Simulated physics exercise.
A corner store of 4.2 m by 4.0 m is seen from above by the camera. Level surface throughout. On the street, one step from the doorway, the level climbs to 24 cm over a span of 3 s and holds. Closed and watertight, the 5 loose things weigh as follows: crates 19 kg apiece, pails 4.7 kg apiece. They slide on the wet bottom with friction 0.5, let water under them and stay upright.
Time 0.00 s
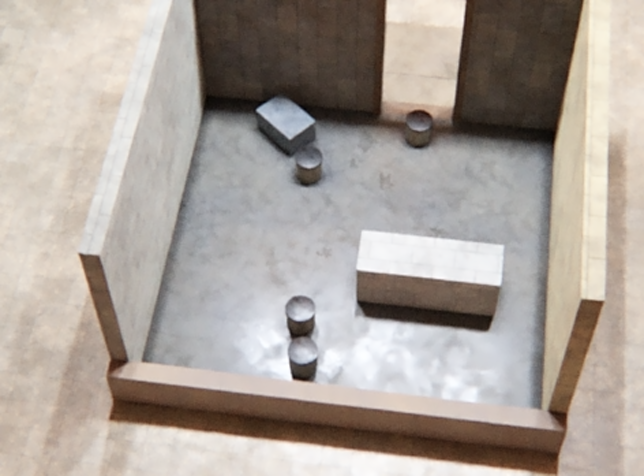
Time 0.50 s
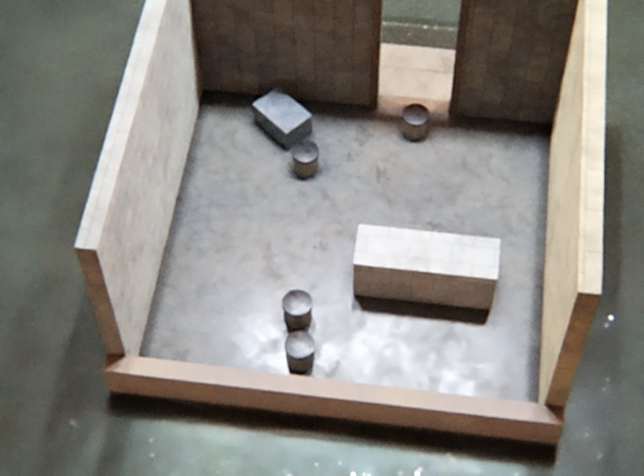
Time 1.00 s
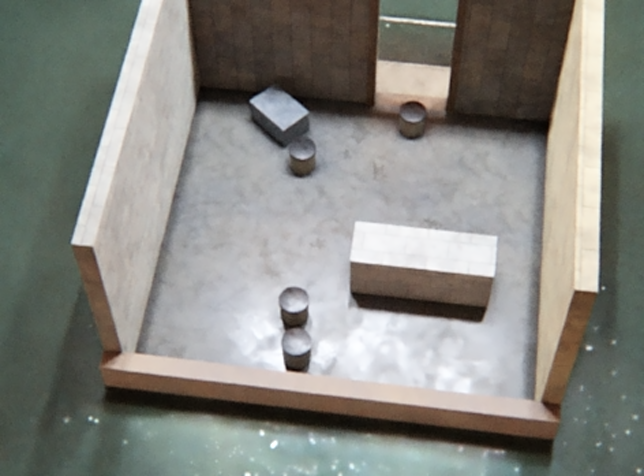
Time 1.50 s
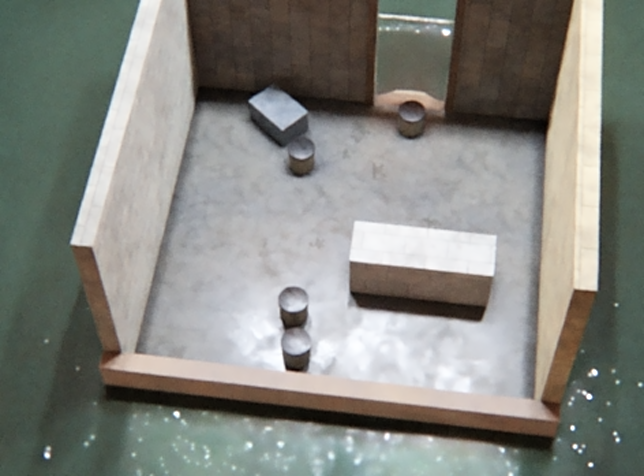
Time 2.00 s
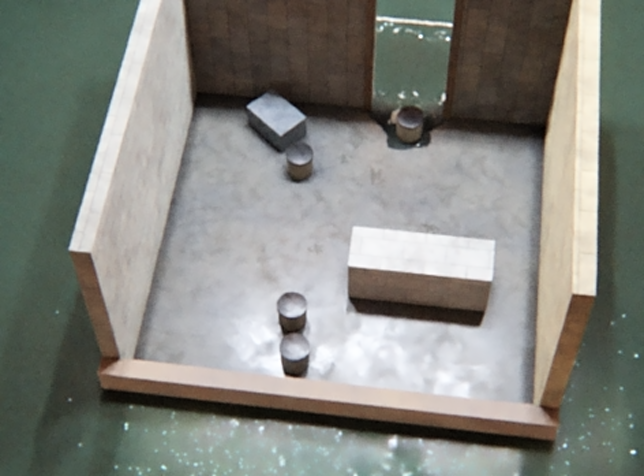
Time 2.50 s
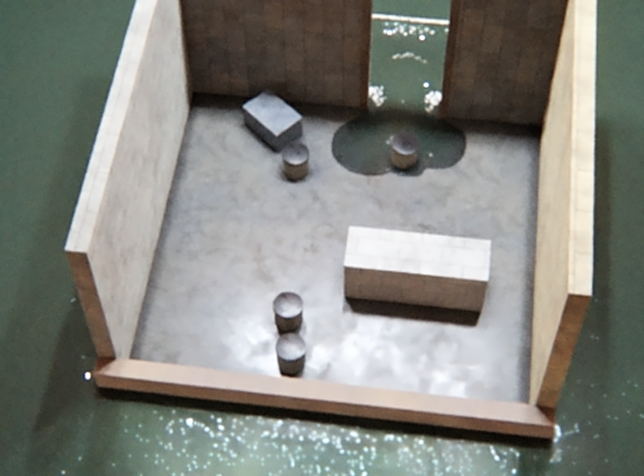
A small open-topped room with pale tan walls and a grey floor, a corner store, is seen from above, with a doorway in its back wall. A long pale block sits right of centre, a blue-grey crate lies at the back left, and four dark pails stand about. Green water spreads around the outside, then enters the doorway and pools inside, shifting the nearest pail slightly, while the view drifts slightly.
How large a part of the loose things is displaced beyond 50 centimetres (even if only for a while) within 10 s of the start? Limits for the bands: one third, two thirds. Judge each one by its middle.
The middle of three bands.
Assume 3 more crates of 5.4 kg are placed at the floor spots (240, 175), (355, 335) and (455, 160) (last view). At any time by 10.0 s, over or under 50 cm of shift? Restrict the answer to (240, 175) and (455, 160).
The first: Not as far. The second: Farther.
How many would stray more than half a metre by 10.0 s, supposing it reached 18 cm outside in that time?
1.
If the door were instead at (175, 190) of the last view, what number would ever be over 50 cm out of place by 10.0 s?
Then 2 of them would.
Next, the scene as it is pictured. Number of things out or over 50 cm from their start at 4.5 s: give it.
By that point, 1.
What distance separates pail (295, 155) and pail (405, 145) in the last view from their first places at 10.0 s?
First 20 cm, then 120 cm.
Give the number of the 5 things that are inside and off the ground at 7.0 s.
That would be 1 of them.
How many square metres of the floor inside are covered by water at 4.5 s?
At that time the wet patch spans about 9.0 m2.
After 3.5 s 1 of 5 are over 50 cm from their spots; 0 afloat.
After 4.5 s 1 of 5 are over 50 cm from their spots; 1 afloat.
After 7.0 s 1 of 5 are over 50 cm from their spots; 1 afloat.
After 10.0 s 3 of 5 are over 50 cm from their spots, and 3 have been at some point; 3 afloat.
